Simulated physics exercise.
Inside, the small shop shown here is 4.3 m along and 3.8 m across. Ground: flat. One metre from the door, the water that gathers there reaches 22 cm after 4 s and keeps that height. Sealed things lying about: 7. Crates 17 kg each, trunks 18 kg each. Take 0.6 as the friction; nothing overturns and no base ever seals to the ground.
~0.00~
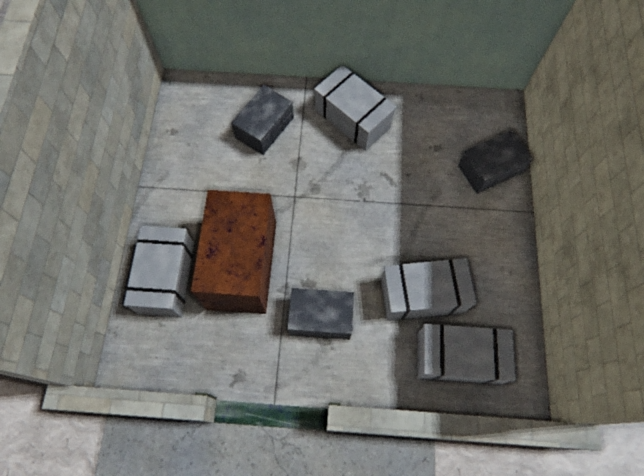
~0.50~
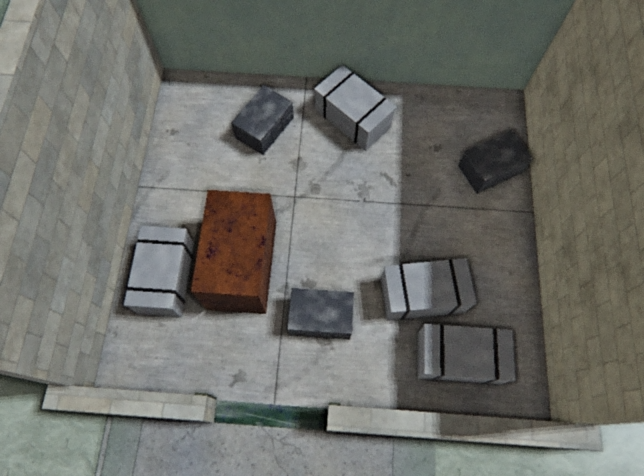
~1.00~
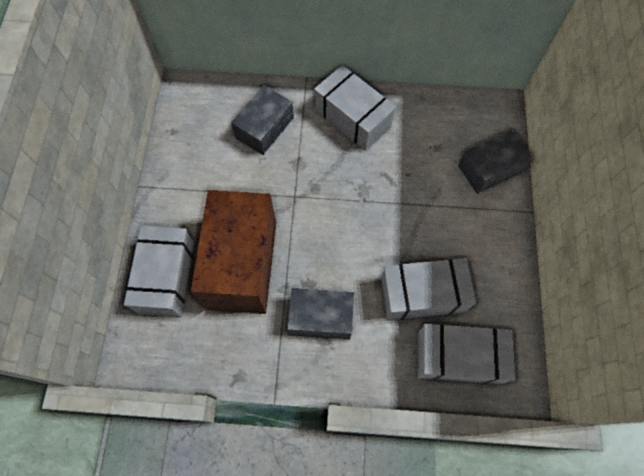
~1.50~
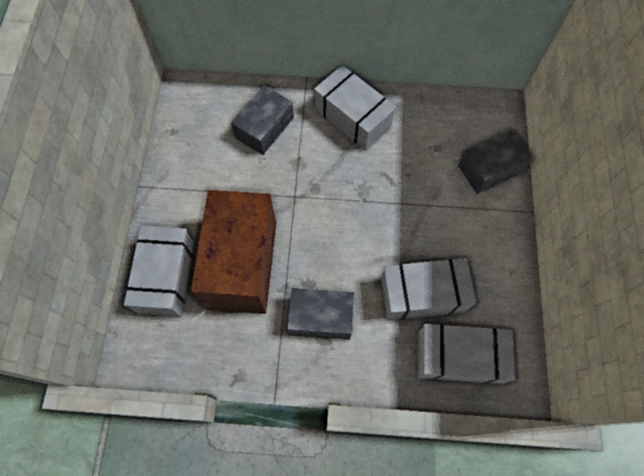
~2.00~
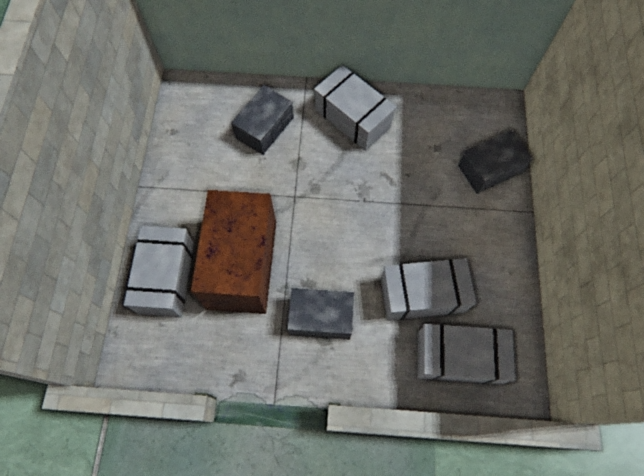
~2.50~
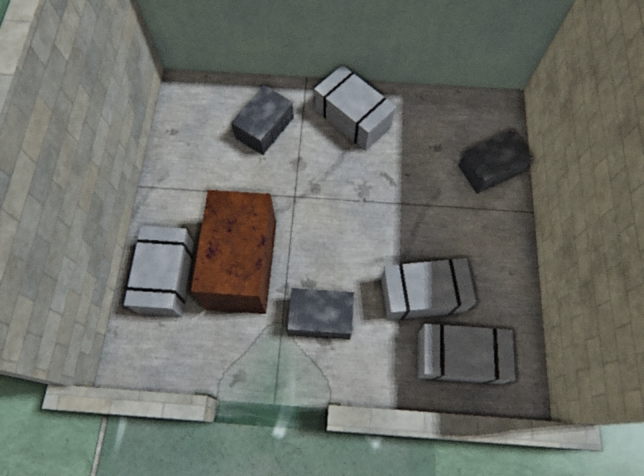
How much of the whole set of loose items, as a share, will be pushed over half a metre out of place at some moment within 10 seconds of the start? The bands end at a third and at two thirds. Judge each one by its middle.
Most likely a middling share gets moved that far.
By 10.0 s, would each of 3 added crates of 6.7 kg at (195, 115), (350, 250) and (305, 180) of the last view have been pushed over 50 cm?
Taking them in the given order: Smaller, then greater, then greater.
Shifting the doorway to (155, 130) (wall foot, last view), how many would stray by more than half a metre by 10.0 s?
The answer then is 3.
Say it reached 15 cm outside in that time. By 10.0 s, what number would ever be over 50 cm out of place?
So the tally would be 1.
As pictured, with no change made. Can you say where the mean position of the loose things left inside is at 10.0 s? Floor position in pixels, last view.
Mean floor pixel: About (399, 189).
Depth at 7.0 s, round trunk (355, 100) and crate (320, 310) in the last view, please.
Some 5 cm at the first, some 6 cm at the second.
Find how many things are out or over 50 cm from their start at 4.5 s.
Tally: 1.
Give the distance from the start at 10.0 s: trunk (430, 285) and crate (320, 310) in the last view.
In turn: 60 cm, 300 cm.
After 3.5 s 0 of 7 are over 50 cm from their spots; 0 afloat.
After 4.5 s 1 of 7 are over 50 cm from their spots; 0 afloat.
After 7.0 s 1 of 7 are over 50 cm from their spots; 0 afloat.
After 10.0 s 4 of 7 are over 50 cm from their spots, and 4 have been at some point; 5 afloat.
